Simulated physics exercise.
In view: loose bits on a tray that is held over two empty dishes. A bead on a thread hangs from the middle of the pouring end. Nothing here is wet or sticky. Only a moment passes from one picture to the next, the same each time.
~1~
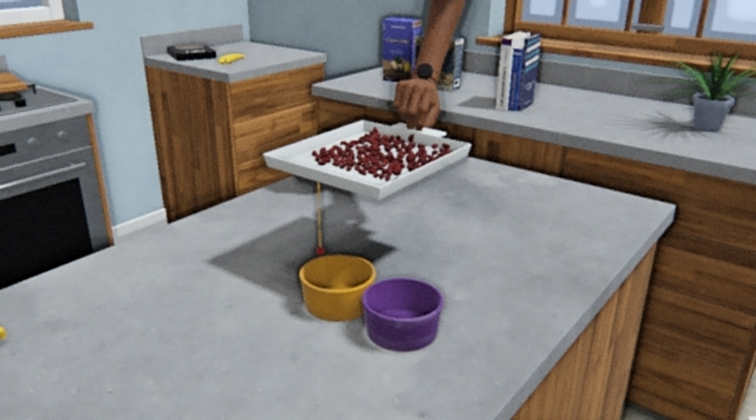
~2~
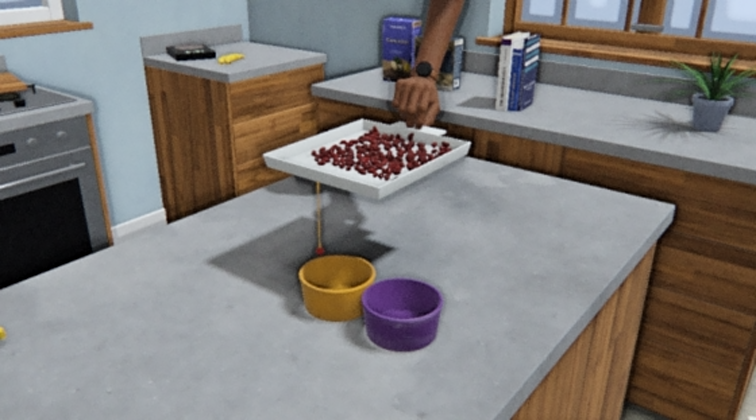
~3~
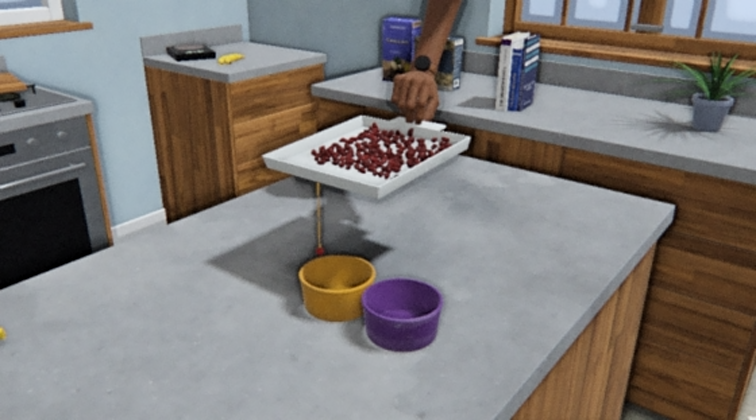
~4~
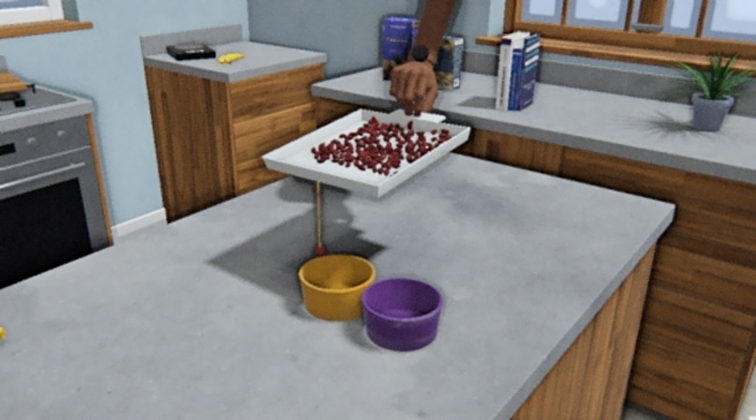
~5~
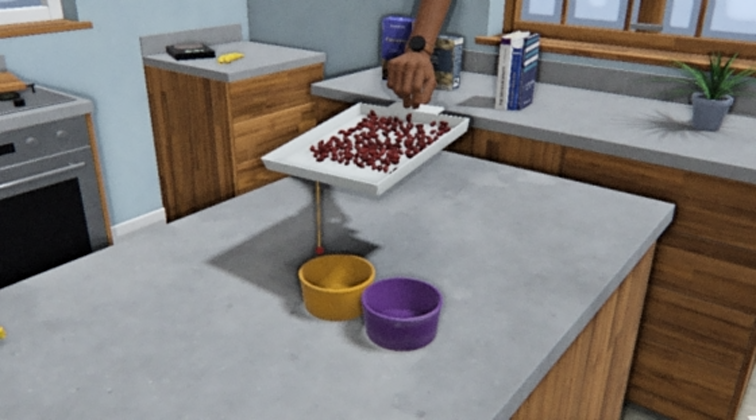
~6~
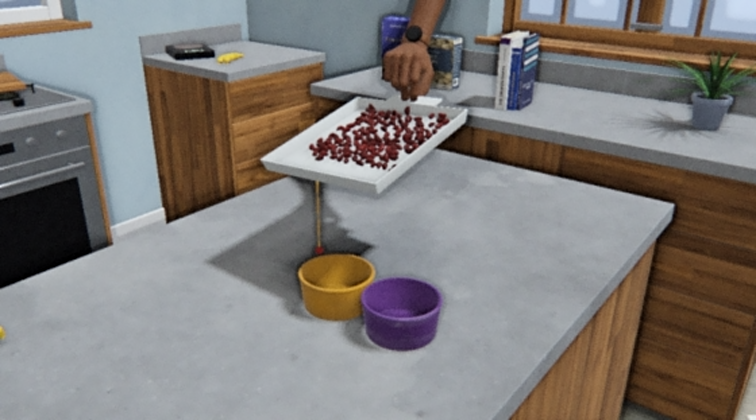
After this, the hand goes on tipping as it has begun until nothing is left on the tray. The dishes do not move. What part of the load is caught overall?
Caught overall: Under half.
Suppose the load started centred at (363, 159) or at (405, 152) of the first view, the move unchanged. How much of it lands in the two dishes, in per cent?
Roughly 0 per cent, and 10 per cent.
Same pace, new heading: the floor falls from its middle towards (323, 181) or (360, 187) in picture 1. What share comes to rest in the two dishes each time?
About 20 and 80 per cent.
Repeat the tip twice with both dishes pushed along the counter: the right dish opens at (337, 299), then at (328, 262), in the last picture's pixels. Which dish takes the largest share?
At the first place the left dish, at the second the dish on the left.
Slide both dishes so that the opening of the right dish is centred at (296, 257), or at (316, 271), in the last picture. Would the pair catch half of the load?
One: Most of it. Two: More than half.
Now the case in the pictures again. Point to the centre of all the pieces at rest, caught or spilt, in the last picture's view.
Close to (252, 290).
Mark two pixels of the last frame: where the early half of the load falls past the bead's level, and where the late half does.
Early half (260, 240), late half (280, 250).
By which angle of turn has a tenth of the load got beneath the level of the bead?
At about 100°.
Soon, tray tipped steeply; all on the tray.
A while on, tray tipped right over; nearly all on the tray; a stray few outside both; a stray few in the air.
Towards the end, tray tipped past a quarter turn; a stray few in the left dish; nearly all outside both.
Finally, tray tipped past a quarter turn; none in the right dish; a stray few in the left dish; nearly all outside both.
